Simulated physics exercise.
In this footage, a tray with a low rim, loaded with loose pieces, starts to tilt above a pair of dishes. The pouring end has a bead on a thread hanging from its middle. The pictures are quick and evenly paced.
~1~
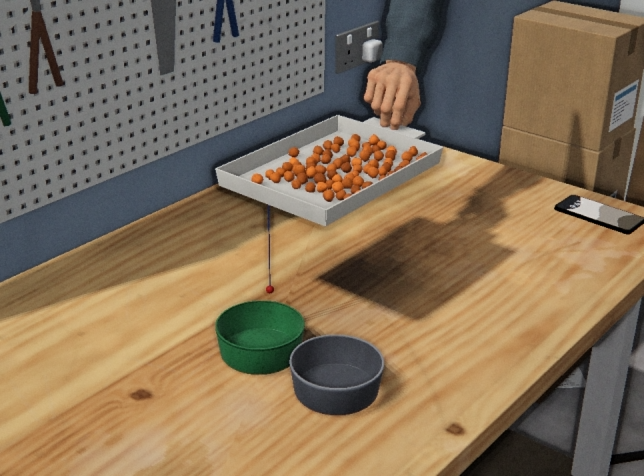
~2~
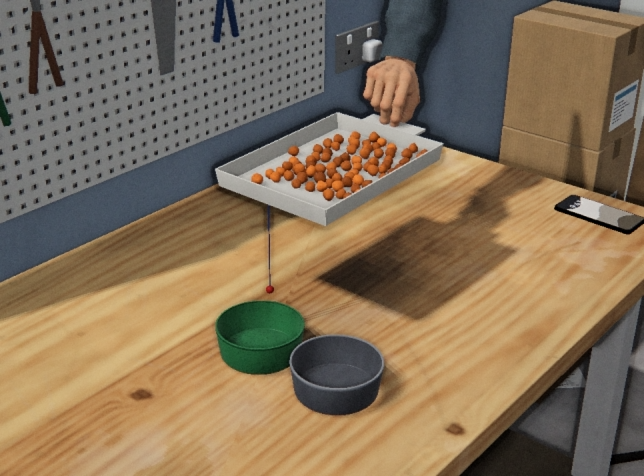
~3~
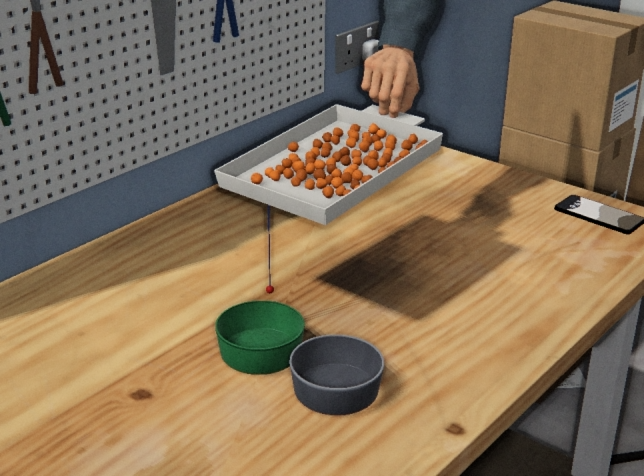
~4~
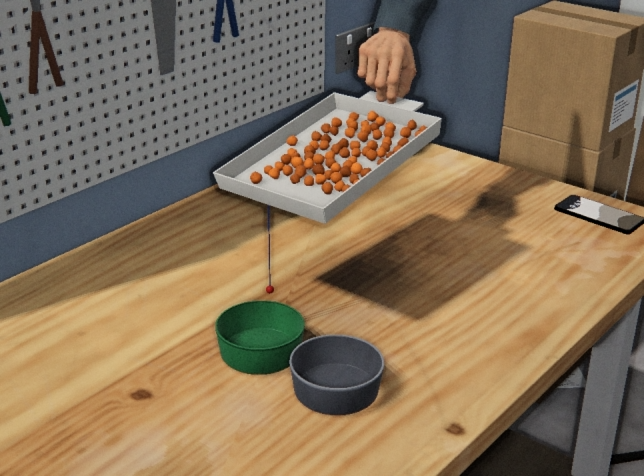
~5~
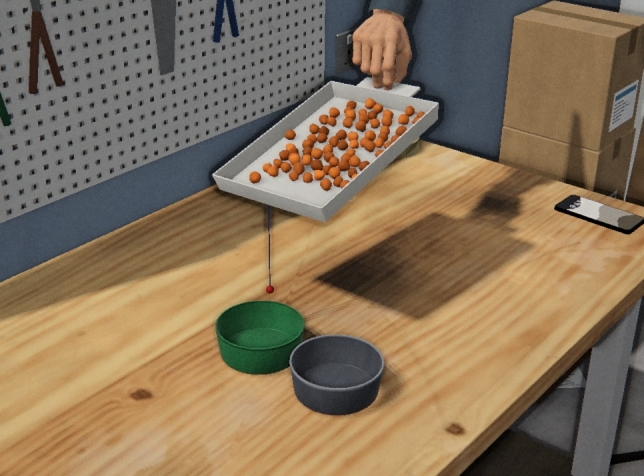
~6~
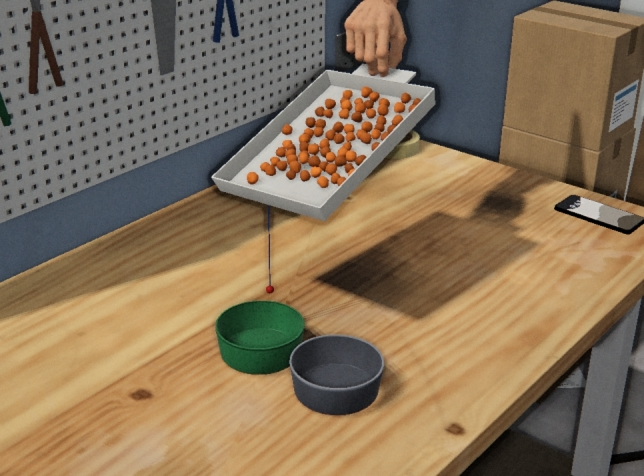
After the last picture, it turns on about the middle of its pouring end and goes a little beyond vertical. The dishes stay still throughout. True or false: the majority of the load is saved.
False.
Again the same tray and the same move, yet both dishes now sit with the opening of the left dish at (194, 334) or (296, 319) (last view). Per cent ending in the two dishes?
Roughly 20% first, roughly 0% second.
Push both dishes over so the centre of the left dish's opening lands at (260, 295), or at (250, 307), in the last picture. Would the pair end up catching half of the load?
For the two places in order: A minority share, a minority share.
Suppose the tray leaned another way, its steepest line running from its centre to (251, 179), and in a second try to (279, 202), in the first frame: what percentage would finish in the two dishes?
The first try gives close to 0 percent; the next gives 50 percent.
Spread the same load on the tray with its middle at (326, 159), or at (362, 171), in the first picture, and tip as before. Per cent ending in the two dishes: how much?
About 20 %, then about 20 %.
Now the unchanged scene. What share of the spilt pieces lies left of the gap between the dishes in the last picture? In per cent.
Estimate: Near 100 per cent.
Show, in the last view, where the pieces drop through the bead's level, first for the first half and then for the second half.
About (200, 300) to begin with, then about (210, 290).
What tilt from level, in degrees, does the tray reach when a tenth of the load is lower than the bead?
About 95 degrees.
Shortly afterwards, tray tipped steeply; all but a few on the tray; a little in the air.
Next, tray tipped past a quarter turn; the bulk on the tray; a little in the left dish; a little outside both; only a few in the air.
Some moments later, tray tipped past a quarter turn; near a quarter in the left dish; the bulk outside both; only a few in the air.
In the end, tray tipped past a quarter turn; none at all in the right dish; near a quarter in the left dish; the bulk outside both.
